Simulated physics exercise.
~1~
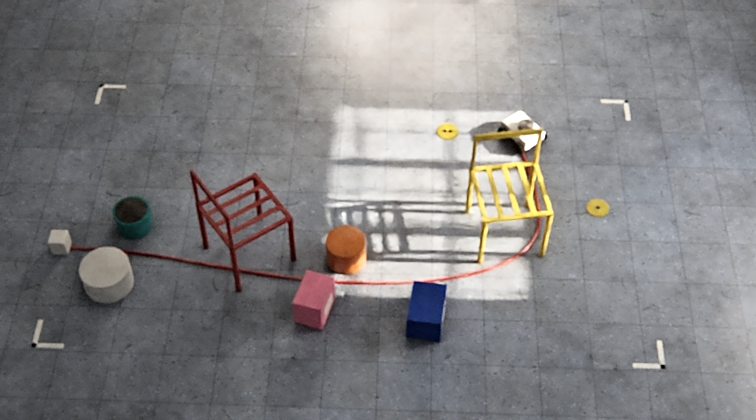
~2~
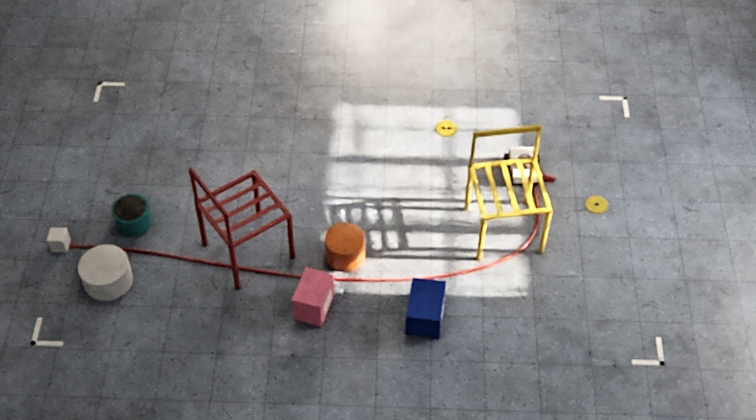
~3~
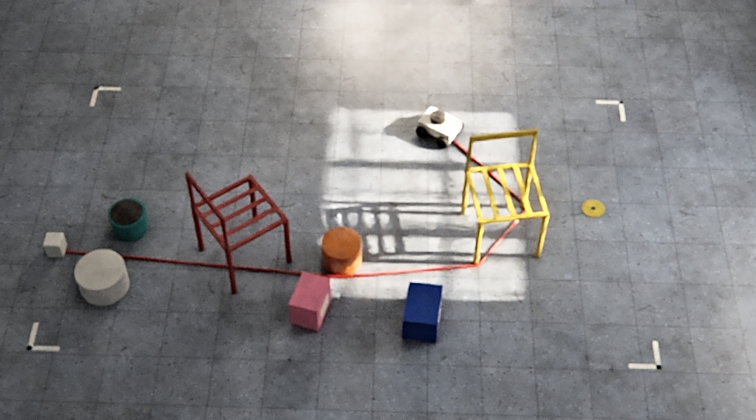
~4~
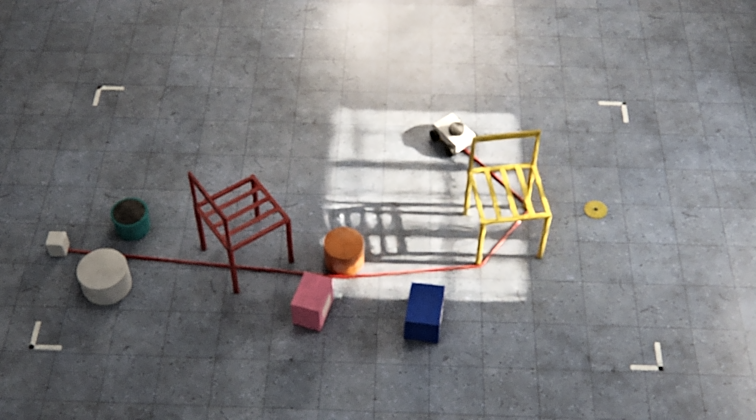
A small white cart trailing a red lead moves down, then left and up, beside the yellow chair.
